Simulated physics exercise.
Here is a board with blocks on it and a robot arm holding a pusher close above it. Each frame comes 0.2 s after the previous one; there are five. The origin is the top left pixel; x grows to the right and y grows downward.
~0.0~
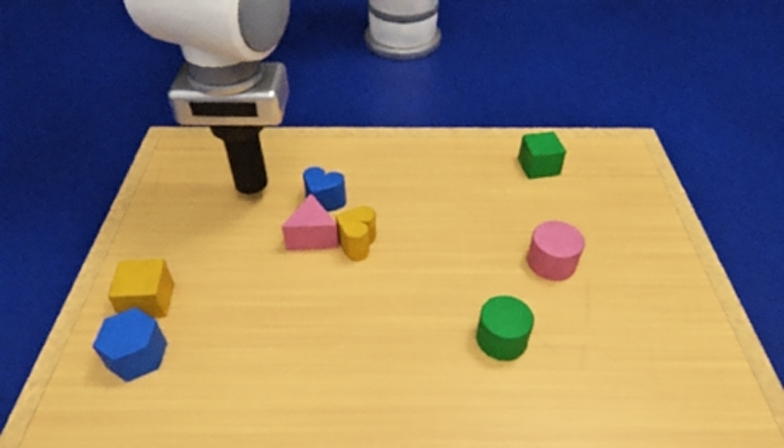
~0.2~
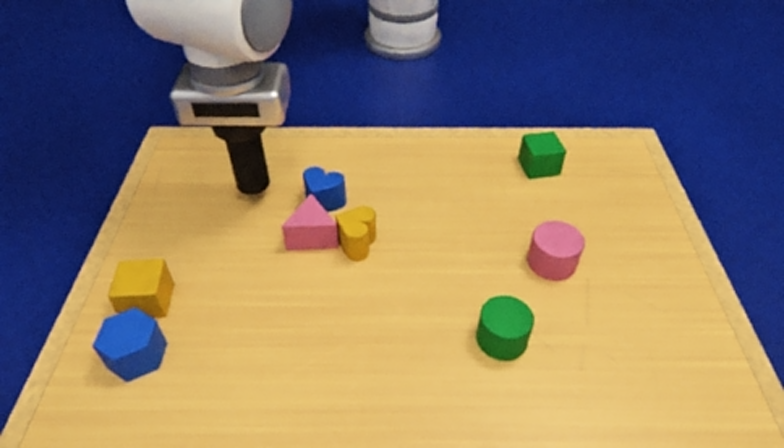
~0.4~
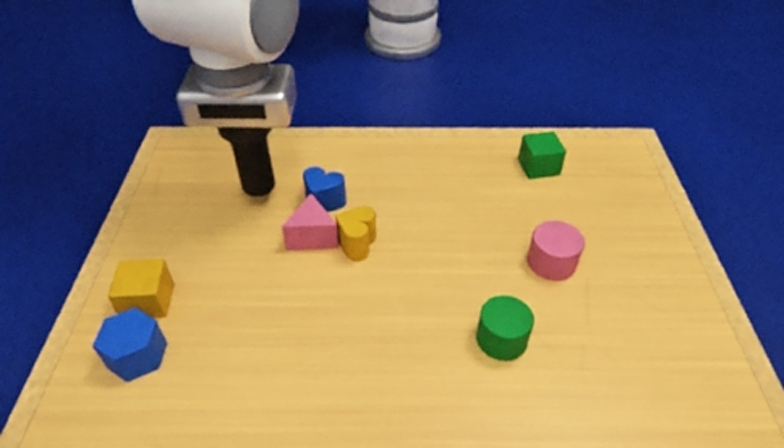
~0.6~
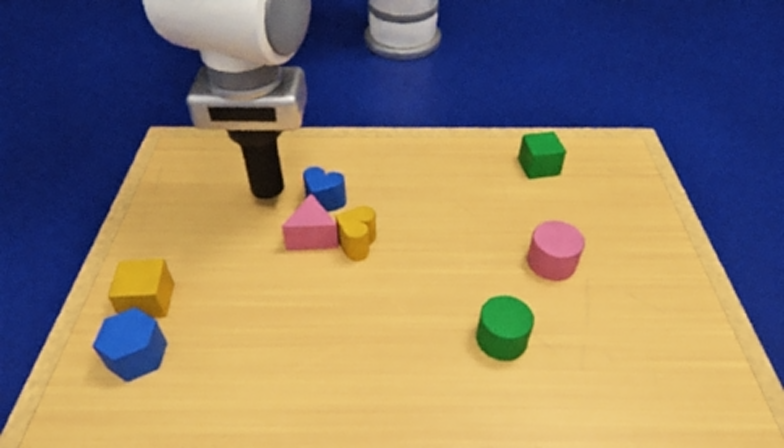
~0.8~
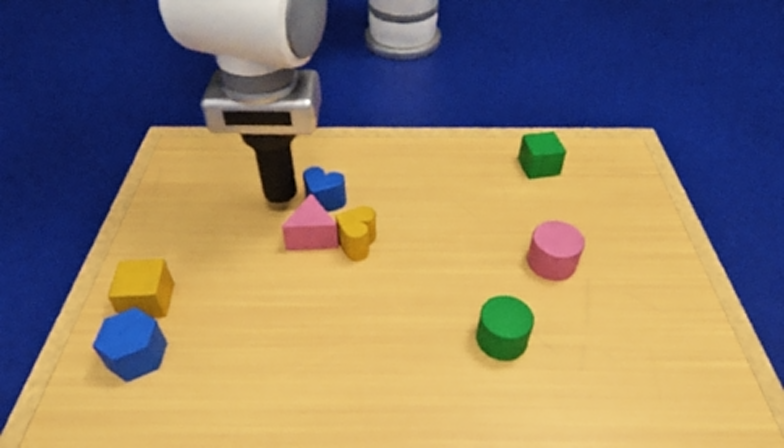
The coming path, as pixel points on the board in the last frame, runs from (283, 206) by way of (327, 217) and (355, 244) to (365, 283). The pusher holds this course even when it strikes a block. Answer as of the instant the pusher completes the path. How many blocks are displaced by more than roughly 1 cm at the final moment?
The answer will be at least three.
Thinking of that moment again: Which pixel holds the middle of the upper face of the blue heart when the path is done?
Its top face will be centred at roughly (356, 177).
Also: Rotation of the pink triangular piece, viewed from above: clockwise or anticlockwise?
It twists clockwise.
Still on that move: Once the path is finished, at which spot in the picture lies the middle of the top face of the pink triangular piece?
I'd expect the centre of its top face to be at (321, 243).
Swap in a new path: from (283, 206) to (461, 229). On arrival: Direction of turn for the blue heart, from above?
From above, it looks like the blue heart goes counterclockwise.
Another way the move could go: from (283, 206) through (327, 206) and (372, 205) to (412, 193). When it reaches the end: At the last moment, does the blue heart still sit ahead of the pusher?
I believe so.
On the path given first. One third of the way, pusher (328, 204); pink triangular piece (318, 219), turned 45° clockwise; blue heart (353, 177), turned 25° anticlockwise.
Two thirds of the way, pusher (354, 230); pink triangular piece (323, 235), turned 120° clockwise; blue heart (356, 177), turned 30° anticlockwise; yellow heart (380, 242), turned 50° anticlockwise.
At the end, pusher (364, 269); pink triangular piece (321, 243), turned 145° clockwise; blue heart (356, 177), turned 30° anticlockwise; yellow heart (405, 273), turned 95° anticlockwise.
